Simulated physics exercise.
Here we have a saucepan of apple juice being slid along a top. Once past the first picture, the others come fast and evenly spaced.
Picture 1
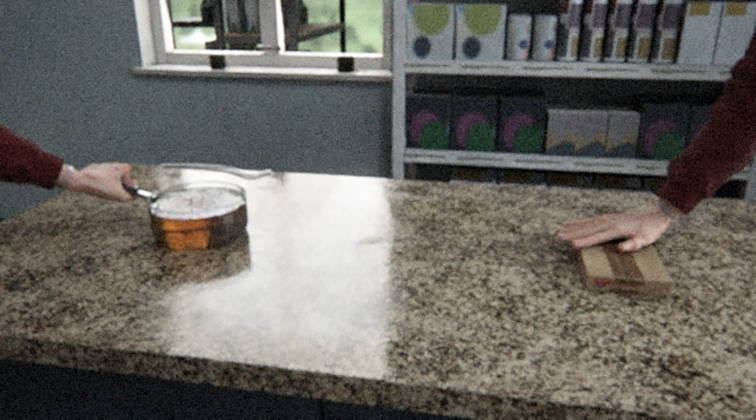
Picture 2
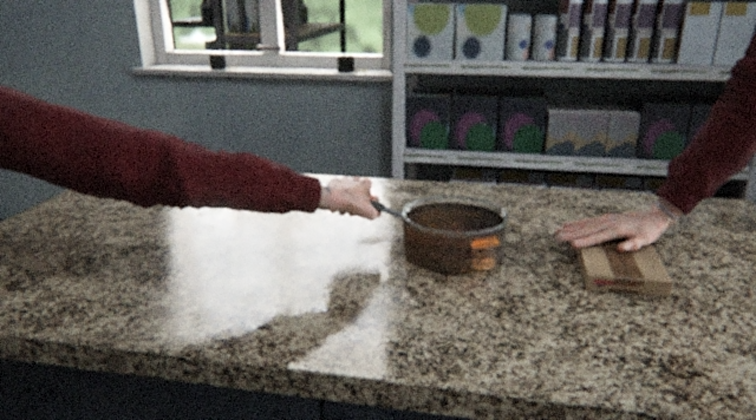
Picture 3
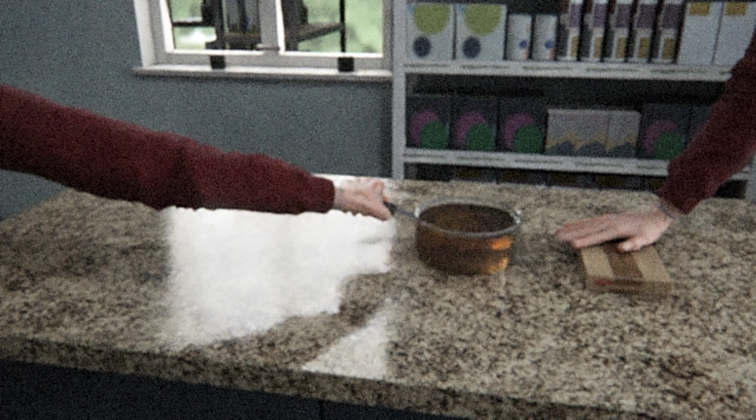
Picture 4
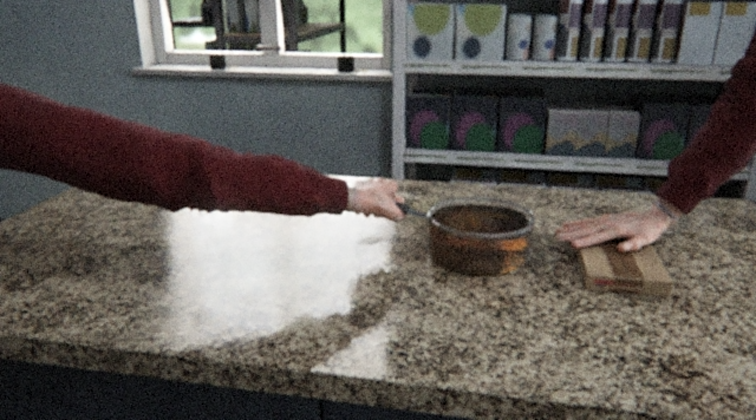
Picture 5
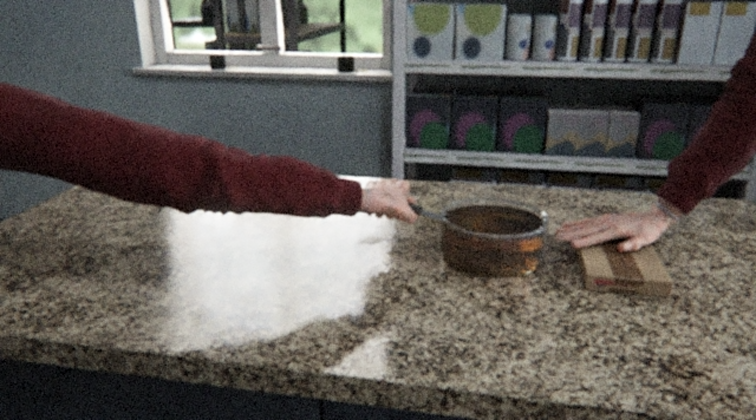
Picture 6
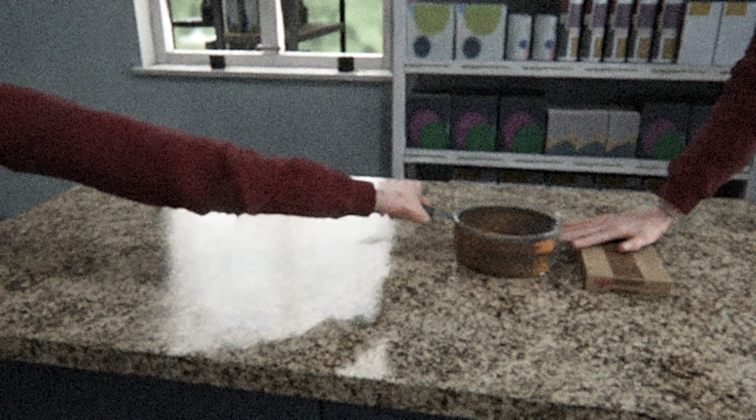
A speckled brown granite countertop is seen from slightly above and in front, with a window and shelves of boxed goods behind it. A clear-looking saucepan of amber liquid sits at left, gripped by a red-sleeved hand, while another rests by a striped wooden block at right. The arm slides the saucepan far rightward, then onward in small, even steps toward the block; the camera stays still.
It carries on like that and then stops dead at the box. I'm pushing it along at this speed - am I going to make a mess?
Wet outside.
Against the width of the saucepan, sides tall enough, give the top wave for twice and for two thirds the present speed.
Near 35 and 10 in a hundred.
A moment on, the saucepan meets the box.
Further on, the apple juice surges up the wall; a puddle lies under it.
When it is over, the saucepan stands at the box; a puddle lies under it.
